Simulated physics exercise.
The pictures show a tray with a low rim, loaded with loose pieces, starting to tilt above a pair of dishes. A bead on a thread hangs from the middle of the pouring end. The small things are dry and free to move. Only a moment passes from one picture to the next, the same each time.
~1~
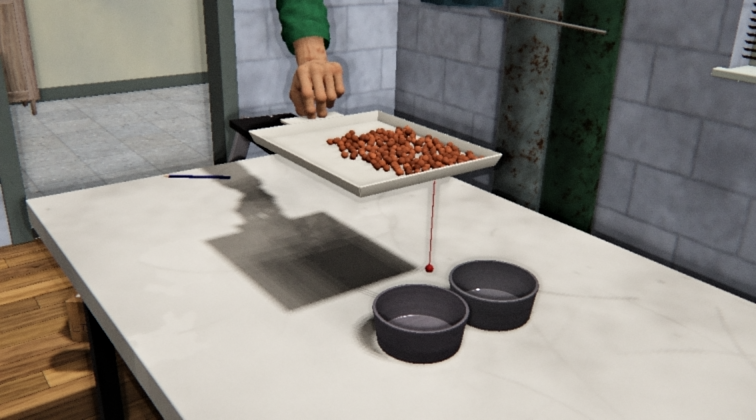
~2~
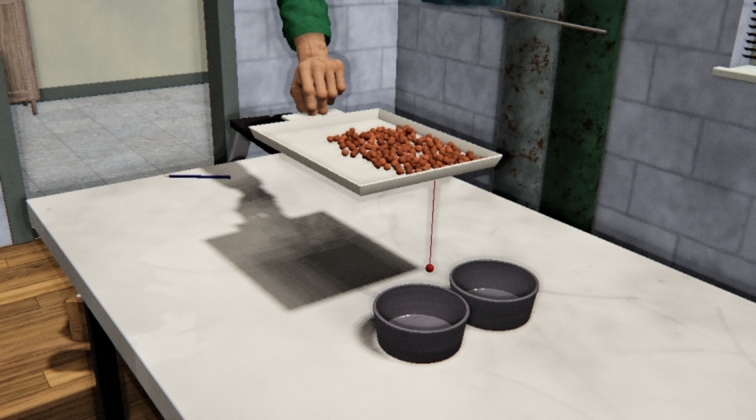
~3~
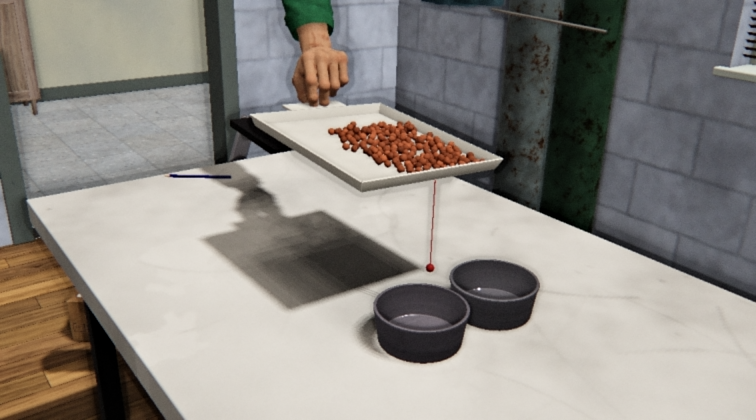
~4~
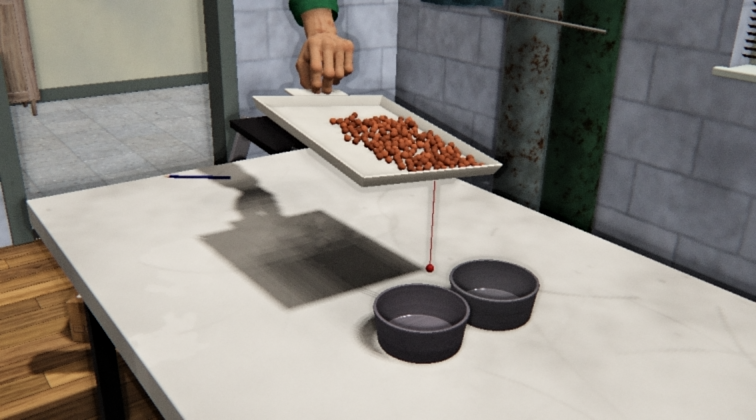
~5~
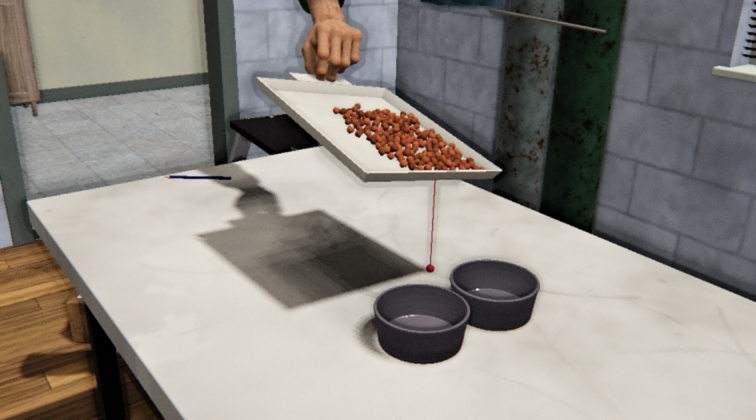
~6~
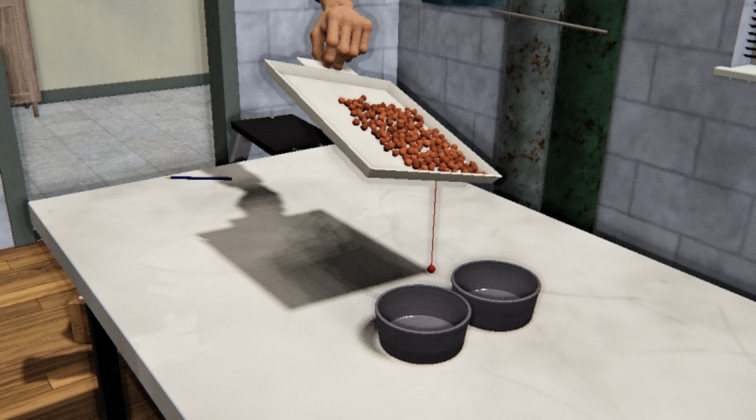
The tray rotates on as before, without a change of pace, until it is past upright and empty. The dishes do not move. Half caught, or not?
Caught overall: Less than half.
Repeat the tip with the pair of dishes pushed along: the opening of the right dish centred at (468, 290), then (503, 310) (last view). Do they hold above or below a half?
In turn: The smaller part; below a half.
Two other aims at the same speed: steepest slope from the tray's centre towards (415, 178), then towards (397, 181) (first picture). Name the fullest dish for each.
The first try: The left-hand dish. The second: The left-hand dish.
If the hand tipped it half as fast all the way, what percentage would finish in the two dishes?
Some 40 per cent.
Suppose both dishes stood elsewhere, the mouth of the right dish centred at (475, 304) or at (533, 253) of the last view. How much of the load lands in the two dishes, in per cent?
The first gives 0 %, the second 60 %.
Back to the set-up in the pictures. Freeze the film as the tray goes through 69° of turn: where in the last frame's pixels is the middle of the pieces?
At about (447, 142).
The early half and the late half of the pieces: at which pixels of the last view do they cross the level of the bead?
The first part at (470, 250); the rest at (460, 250).
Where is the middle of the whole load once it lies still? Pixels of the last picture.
Close to (478, 287).
Just after the last frame, tray tipped steeply; almost all on the tray; just a few outside both; just a few in the air.
A moment on, tray tipped past a quarter turn; just a few on the tray; roughly a third in the right dish; roughly half outside both; about a tenth in the air.
Further on, tray tipped past a quarter turn; roughly a third in the right dish; roughly two thirds outside both.
When it is over, tray tipped past a quarter turn; not one in the left dish; roughly a third in the right dish; roughly two thirds outside both.
